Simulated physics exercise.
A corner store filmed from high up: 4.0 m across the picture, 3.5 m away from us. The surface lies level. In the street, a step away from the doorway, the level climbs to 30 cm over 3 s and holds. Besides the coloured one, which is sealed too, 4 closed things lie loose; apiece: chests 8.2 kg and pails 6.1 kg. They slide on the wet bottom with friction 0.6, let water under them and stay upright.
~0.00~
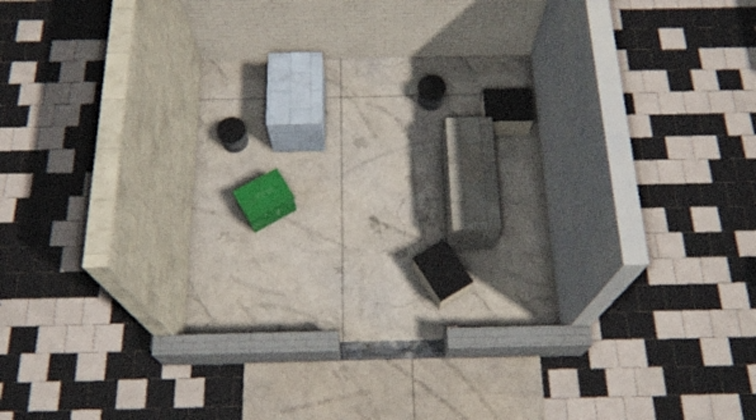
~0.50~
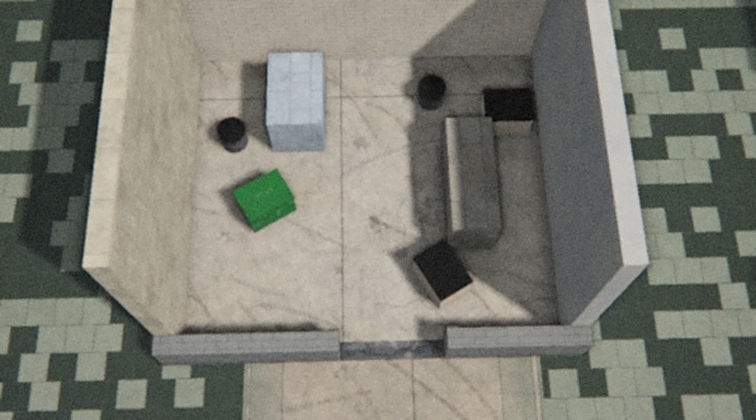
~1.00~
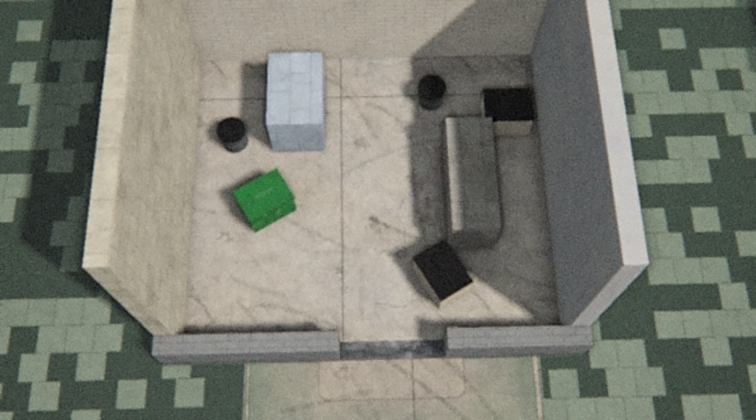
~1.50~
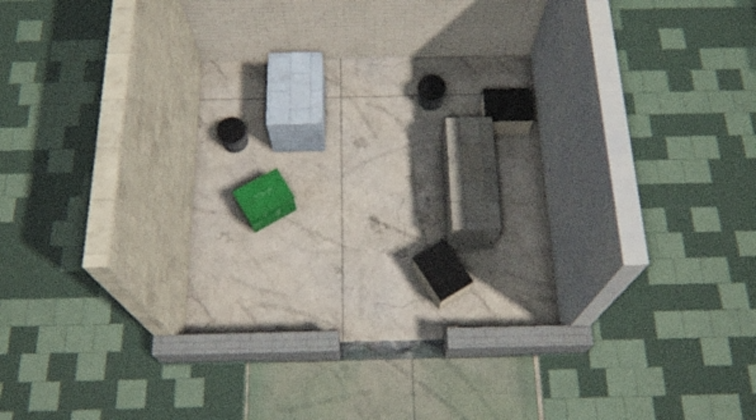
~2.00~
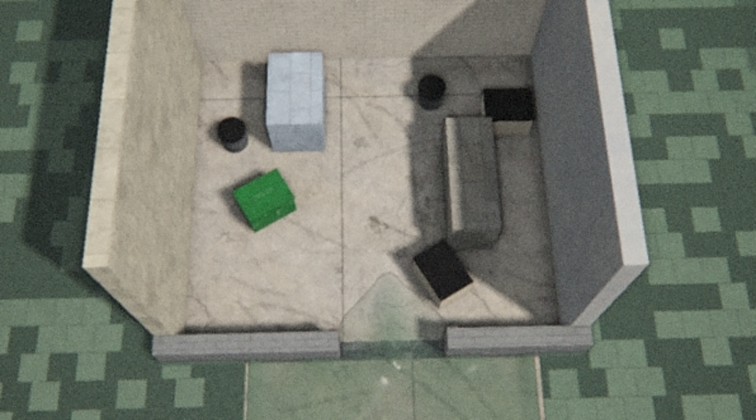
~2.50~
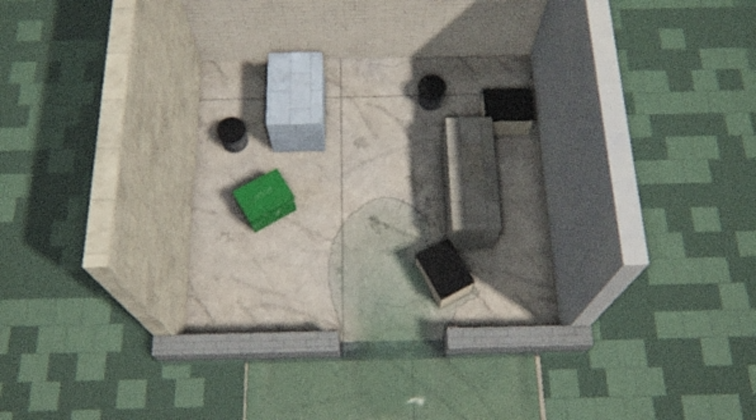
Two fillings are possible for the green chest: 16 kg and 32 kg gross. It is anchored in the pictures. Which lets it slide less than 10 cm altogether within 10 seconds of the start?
I expect that only the larger load is enough.
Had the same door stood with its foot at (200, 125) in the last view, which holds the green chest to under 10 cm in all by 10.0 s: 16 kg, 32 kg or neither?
In that case neither load is enough.
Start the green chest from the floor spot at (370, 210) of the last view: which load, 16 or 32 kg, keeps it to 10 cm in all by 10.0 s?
Neither holds.
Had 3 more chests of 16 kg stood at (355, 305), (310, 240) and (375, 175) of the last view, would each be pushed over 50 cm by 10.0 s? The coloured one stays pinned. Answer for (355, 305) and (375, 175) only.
In that order: Over, over.
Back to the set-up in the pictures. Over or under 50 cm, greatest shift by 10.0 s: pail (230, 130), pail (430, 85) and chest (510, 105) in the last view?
In turn: Over, more, under.
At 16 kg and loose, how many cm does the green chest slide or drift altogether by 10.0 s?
About 350 cm.
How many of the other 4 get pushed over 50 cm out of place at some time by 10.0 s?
3 of them.
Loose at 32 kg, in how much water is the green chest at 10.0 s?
About 11 cm.
After 3.5 s the green chest would be 0 cm from its start with 16 kg and 0 cm from its start with 32 kg; 3 cm of water round it then.
After 4.5 s the green chest would be 11 cm from its start with 16 kg and 0 cm from its start with 32 kg; 5 cm of water round it then.
After 7.0 s the green chest would be 64 cm from its start with 16 kg and 0 cm from its start with 32 kg; 8 cm of water round it then.
After 10.0 s the green chest would be 115 cm from its start with 16 kg and 0 cm from its start with 32 kg; 11 cm of water round it then.
